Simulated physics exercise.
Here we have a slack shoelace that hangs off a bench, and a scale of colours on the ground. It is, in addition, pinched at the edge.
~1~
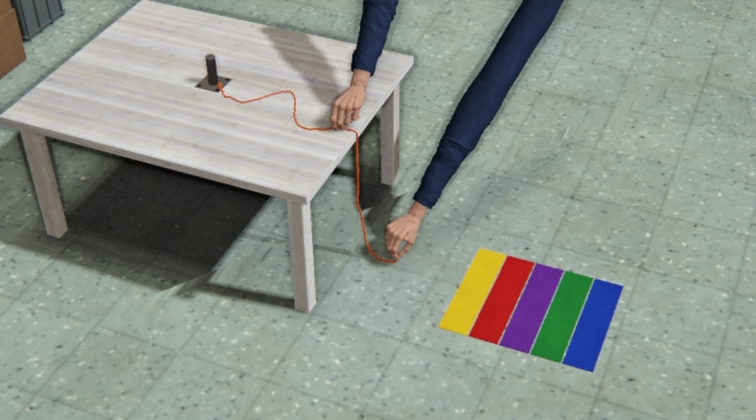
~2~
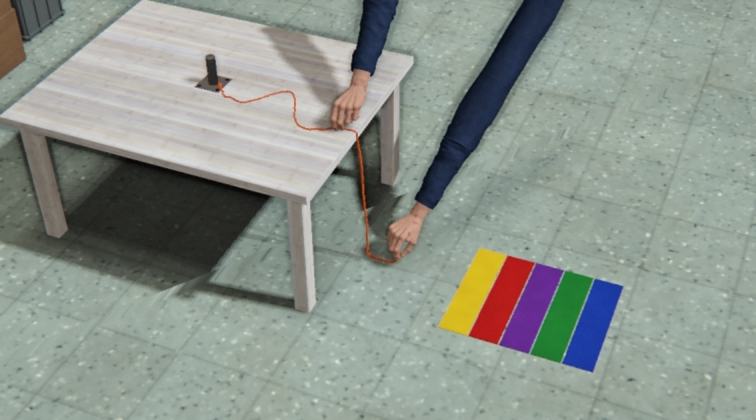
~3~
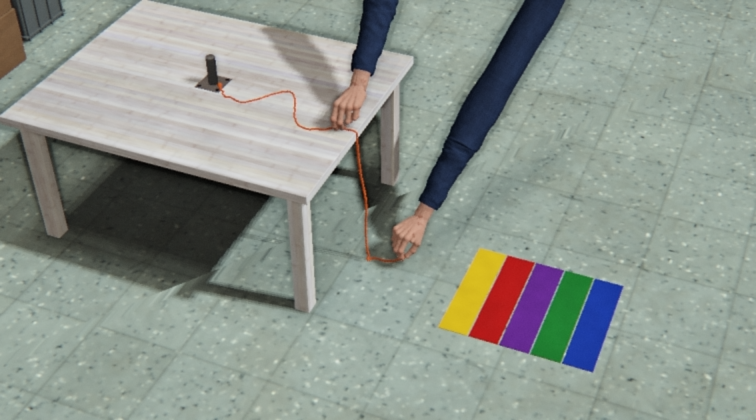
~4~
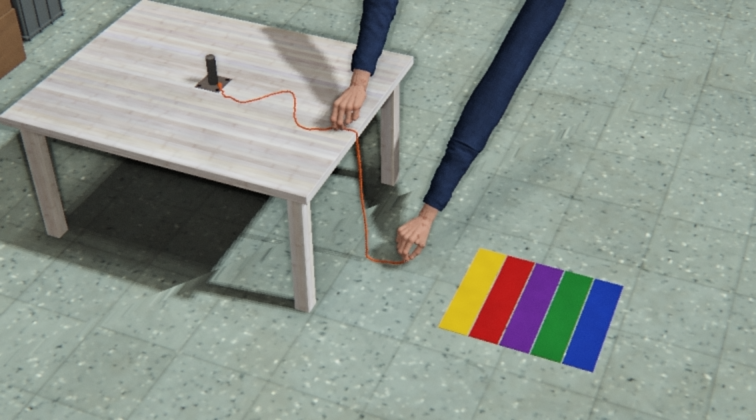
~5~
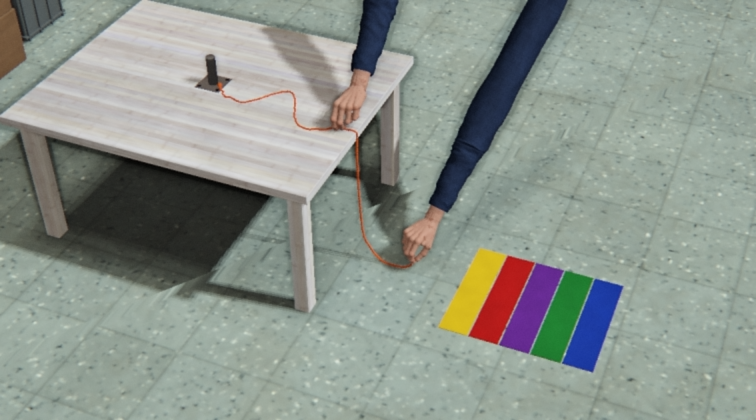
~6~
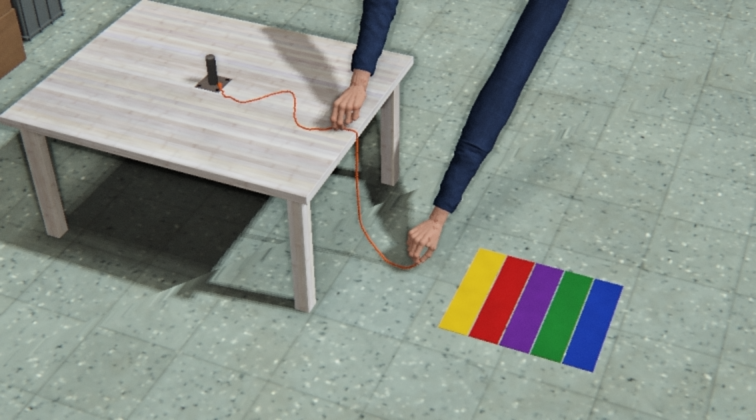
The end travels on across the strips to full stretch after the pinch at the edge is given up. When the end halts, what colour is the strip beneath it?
Green.
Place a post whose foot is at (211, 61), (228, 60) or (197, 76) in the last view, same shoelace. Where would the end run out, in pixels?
The first try gives about (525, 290), the second about (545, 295) and the third about (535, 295).
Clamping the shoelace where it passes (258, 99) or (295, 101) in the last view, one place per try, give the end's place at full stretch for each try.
Try one gives (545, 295); try two gives (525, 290).
Soon after, end near (517, 288); over red.
Then, end near (547, 297); over purple.
At full stretch, end near (564, 301); over green. It gets as far as the green strip.
